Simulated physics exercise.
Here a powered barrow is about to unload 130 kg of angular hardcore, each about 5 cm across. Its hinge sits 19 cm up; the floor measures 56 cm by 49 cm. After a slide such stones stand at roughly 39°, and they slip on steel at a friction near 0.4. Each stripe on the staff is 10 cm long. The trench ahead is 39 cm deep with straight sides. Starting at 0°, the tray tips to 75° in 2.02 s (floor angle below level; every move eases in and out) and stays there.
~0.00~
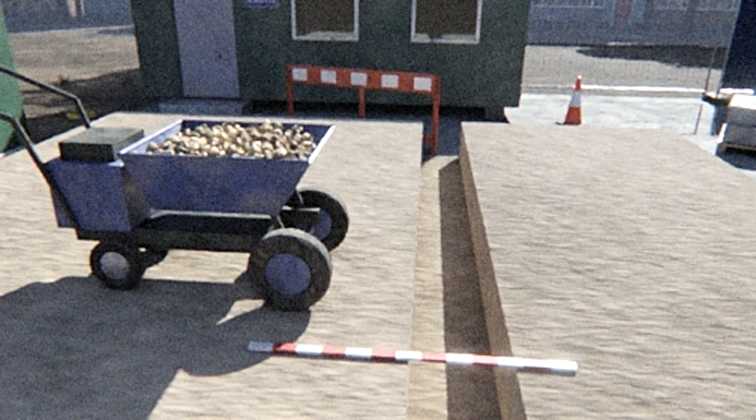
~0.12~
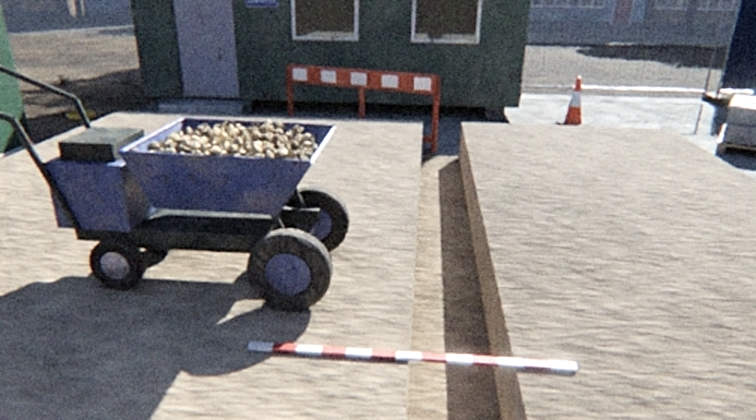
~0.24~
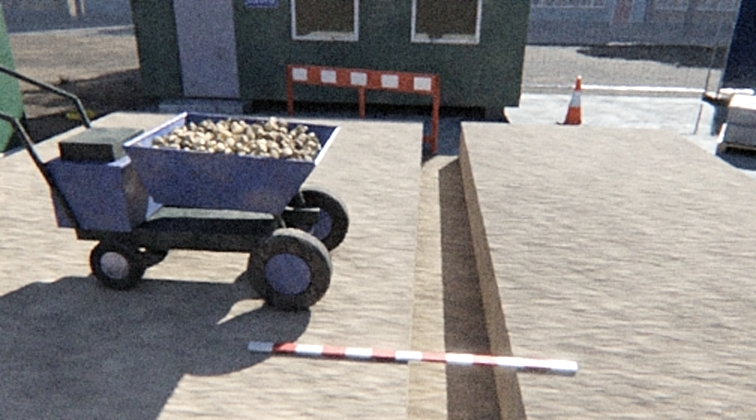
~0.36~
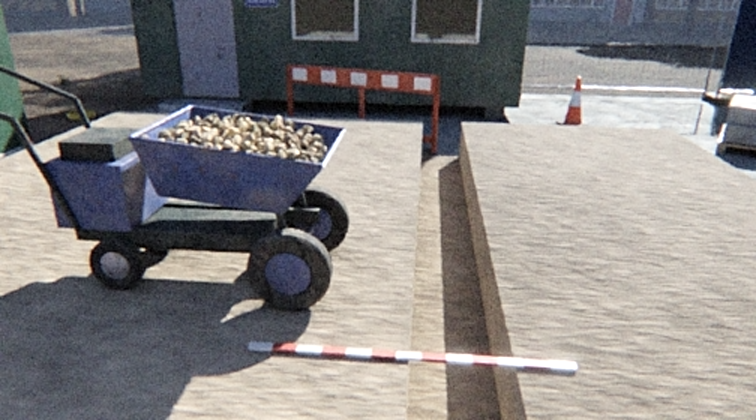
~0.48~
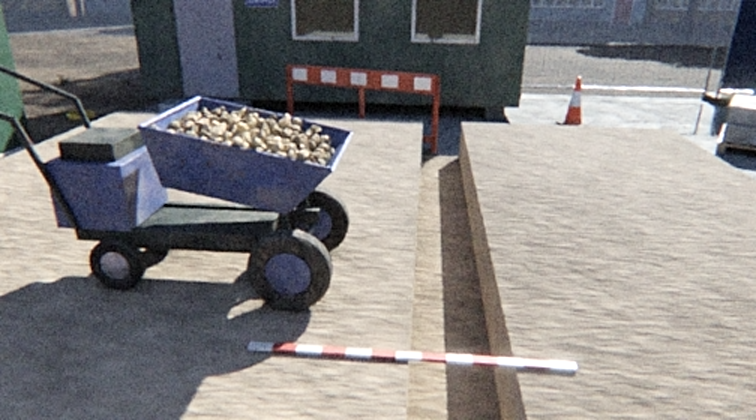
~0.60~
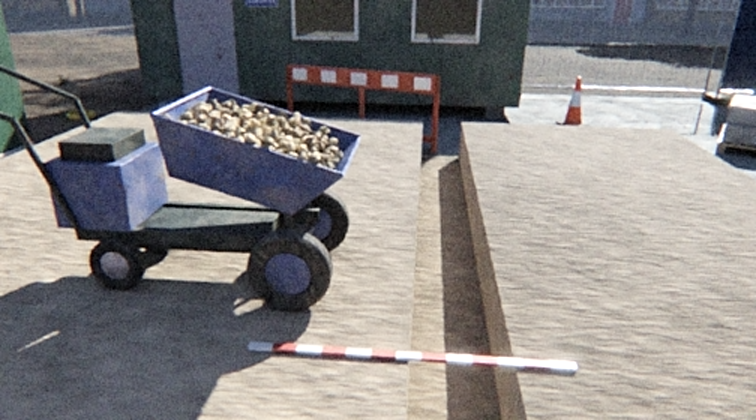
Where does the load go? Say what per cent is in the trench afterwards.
About 90 per cent.
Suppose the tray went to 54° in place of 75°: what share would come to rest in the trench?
In that case some 10 per cent.
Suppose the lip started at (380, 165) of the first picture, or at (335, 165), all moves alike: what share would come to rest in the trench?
About 60 and 90 per cent.
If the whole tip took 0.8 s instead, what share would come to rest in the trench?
In that case some 95 per cent.
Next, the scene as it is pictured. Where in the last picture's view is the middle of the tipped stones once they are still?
Near (451, 336).
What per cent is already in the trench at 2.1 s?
Some 40 per cent.
After 1.5 s the floor is at 63°; 99 % in the tray, 1 % in the trench; the foremost stones are at (430, 271).
After 2.1 s the floor is at 75°; 58 % in the tray, 41 % in the trench; the foremost stones are at (489, 337).
After 2.5 s the floor is at 75°; 36 % in the tray, 64 % in the trench; the foremost stones are at (491, 333).
After 4.4 s the floor is at 75°; 10 % in the tray, 90 % in the trench; the foremost stones are at (492, 334).
